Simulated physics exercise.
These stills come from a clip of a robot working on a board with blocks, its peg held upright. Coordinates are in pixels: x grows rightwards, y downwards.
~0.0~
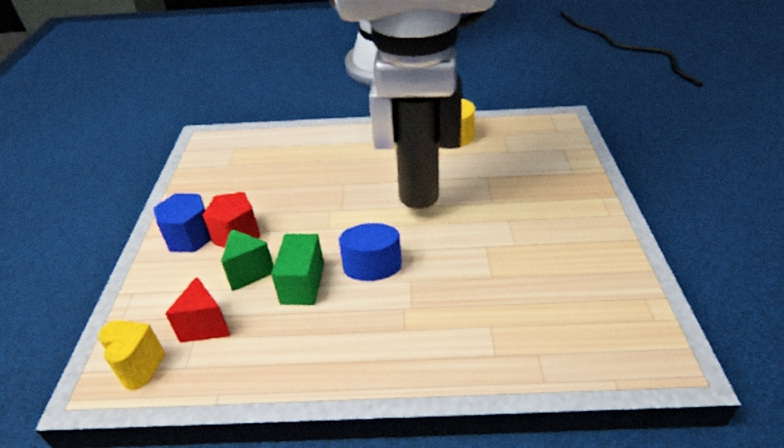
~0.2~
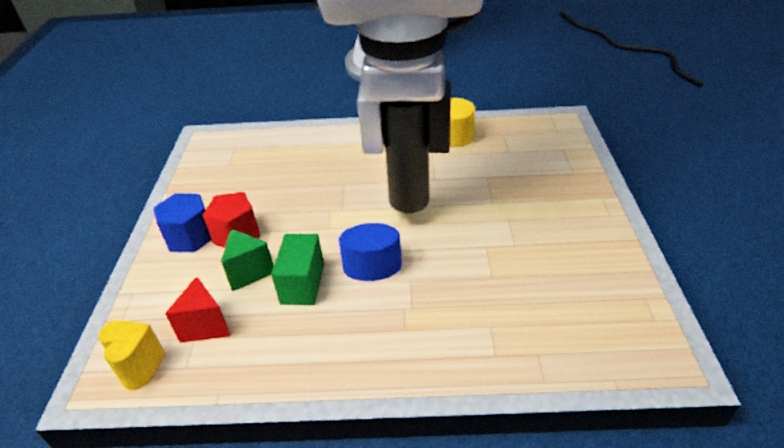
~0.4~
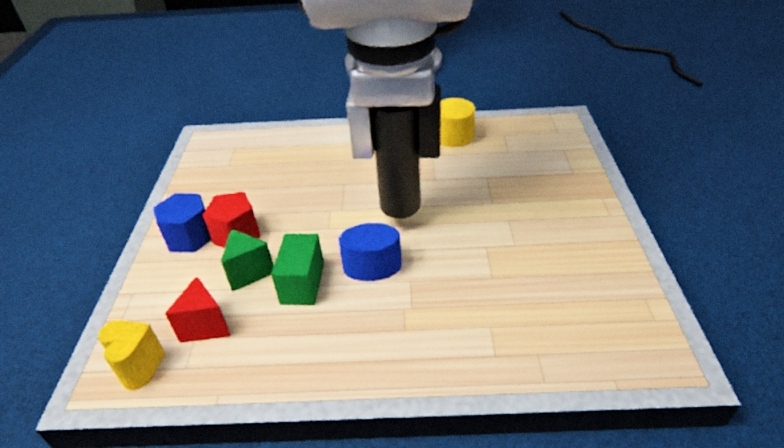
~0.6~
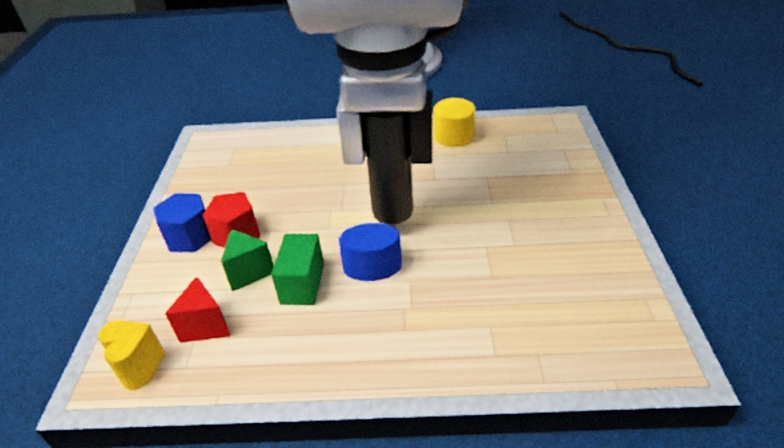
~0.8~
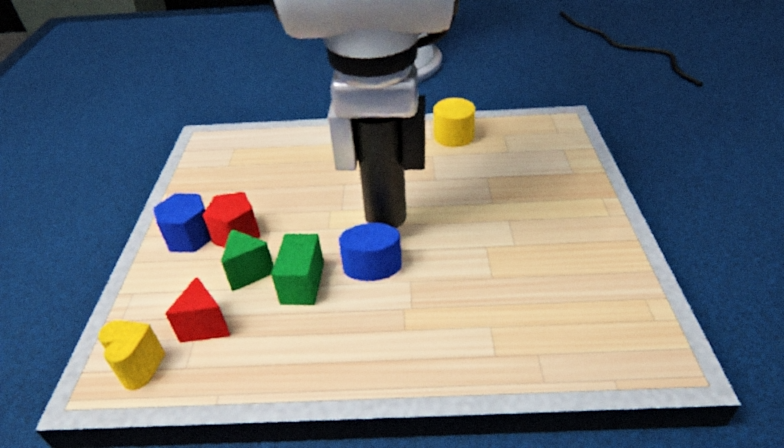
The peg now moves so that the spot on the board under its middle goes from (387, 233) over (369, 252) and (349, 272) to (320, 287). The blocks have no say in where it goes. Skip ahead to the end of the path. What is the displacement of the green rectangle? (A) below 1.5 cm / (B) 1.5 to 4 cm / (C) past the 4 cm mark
The one that fits is B, 1.5 to 4 cm.
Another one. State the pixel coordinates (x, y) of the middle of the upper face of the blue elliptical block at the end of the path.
It will end up at (337, 286).
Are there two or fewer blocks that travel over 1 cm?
It seems so.
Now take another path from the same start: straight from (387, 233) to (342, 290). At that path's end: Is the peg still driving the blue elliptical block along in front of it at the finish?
Answer: Yes.
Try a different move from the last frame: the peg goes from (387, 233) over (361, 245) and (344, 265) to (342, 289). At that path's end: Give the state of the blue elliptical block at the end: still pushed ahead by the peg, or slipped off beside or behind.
I'm fairly sure the blue elliptical block rides along ahead of the peg to the very end.
On the path given first. Halfway along, peg (357, 249); blue elliptical block (351, 266), turned 20° anticlockwise.
At the end, peg (317, 272); green triangular block (234, 244); green rectangle (270, 260); blue elliptical block (337, 286), turned 50° anticlockwise.
